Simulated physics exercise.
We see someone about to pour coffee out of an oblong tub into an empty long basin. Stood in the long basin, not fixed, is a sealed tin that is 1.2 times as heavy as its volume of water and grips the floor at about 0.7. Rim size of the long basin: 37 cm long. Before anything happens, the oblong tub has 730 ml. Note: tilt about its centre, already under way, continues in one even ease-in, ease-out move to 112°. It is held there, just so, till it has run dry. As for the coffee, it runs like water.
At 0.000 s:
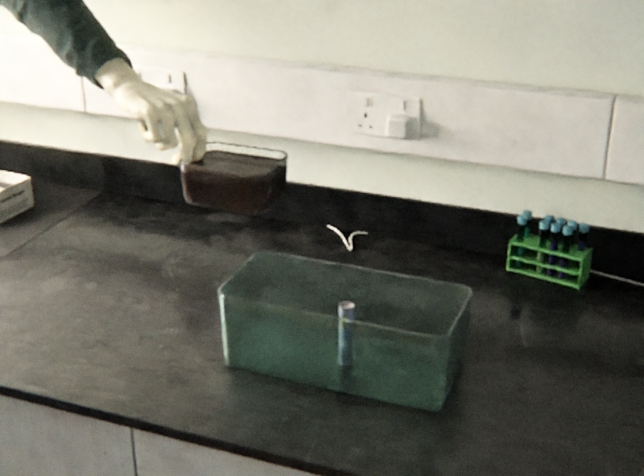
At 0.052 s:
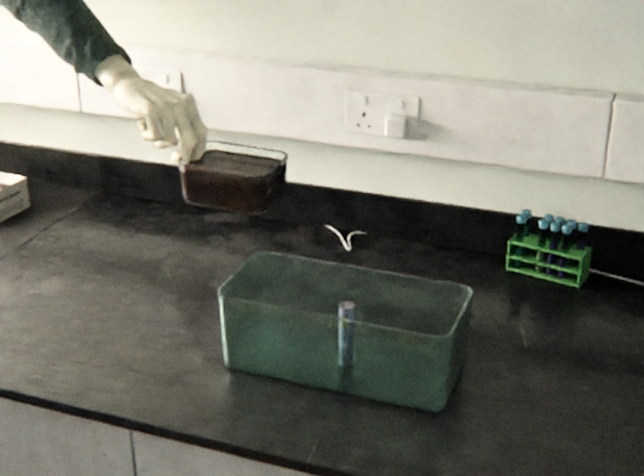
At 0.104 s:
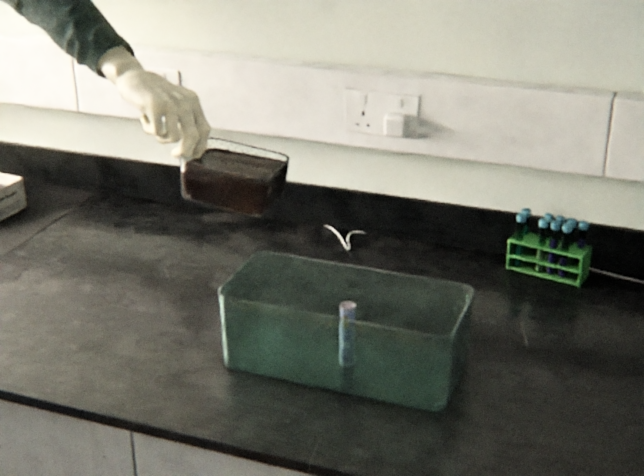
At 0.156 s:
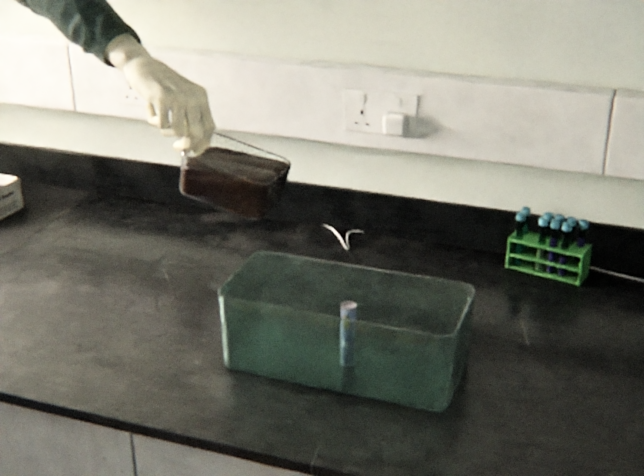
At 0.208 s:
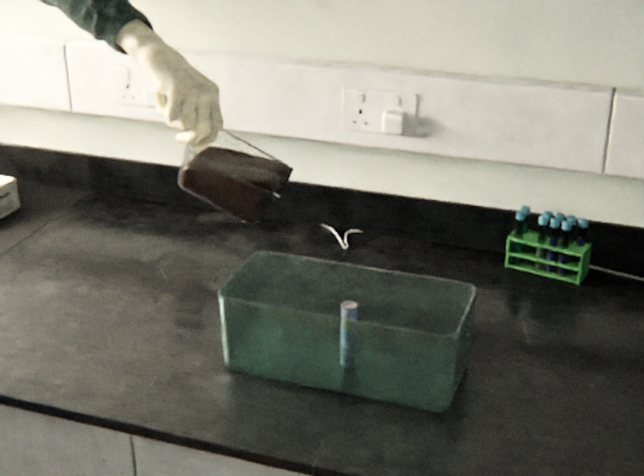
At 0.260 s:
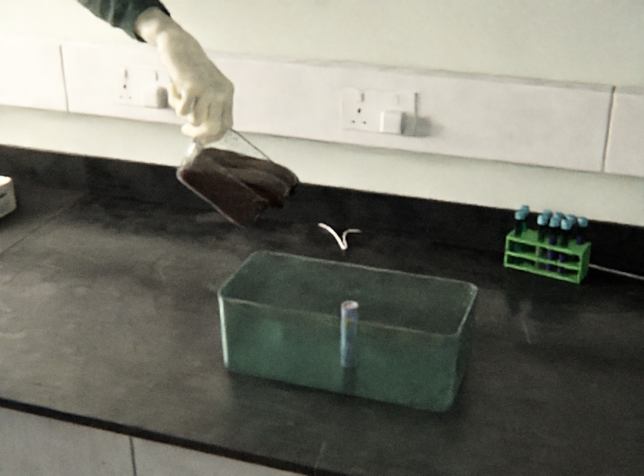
A laboratory bench with a black top, backed by a pale wall with white trunking and sockets, is seen from slightly above by a nearly still camera. A gloved hand at upper left holds a clear tub of dark brown coffee near a greenish long basin with a small upright tin inside, and a green rack of blue-capped tubes stands right. The hand shifts rightward, tilting the tub steadily further right, and the coffee slides toward its lower rim.
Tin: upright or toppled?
Toppled.
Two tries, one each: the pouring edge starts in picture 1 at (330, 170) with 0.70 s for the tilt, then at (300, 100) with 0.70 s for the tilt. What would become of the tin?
Trial 1 - tin stays standing; trial 2 - tin stays standing.
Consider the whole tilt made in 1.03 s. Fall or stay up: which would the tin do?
It tumbles over, then.
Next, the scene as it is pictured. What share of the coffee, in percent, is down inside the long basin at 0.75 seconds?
Some 96 percent of the total.
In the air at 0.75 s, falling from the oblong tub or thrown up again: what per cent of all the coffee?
Roughly 3 %.
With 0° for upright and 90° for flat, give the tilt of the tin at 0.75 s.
It leans about 20° from upright.
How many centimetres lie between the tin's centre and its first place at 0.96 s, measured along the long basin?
Estimate: Around 8 cm.
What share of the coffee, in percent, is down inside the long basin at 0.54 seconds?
About 46%.
By 0.54 s the tilt is 99° and 12 per cent is still to pour; the tin stands where it began.
By 0.75 s the tilt is 112° and 1 per cent is still to pour; the tin leans 18°.
By 0.96 s the tilt is 112° and 0 per cent is still to pour; the tin lies on its side.
By 1.20 s the tilt is 112° and 0 per cent is still to pour; the tin lies on its side.
At rest the tin lies on its side.
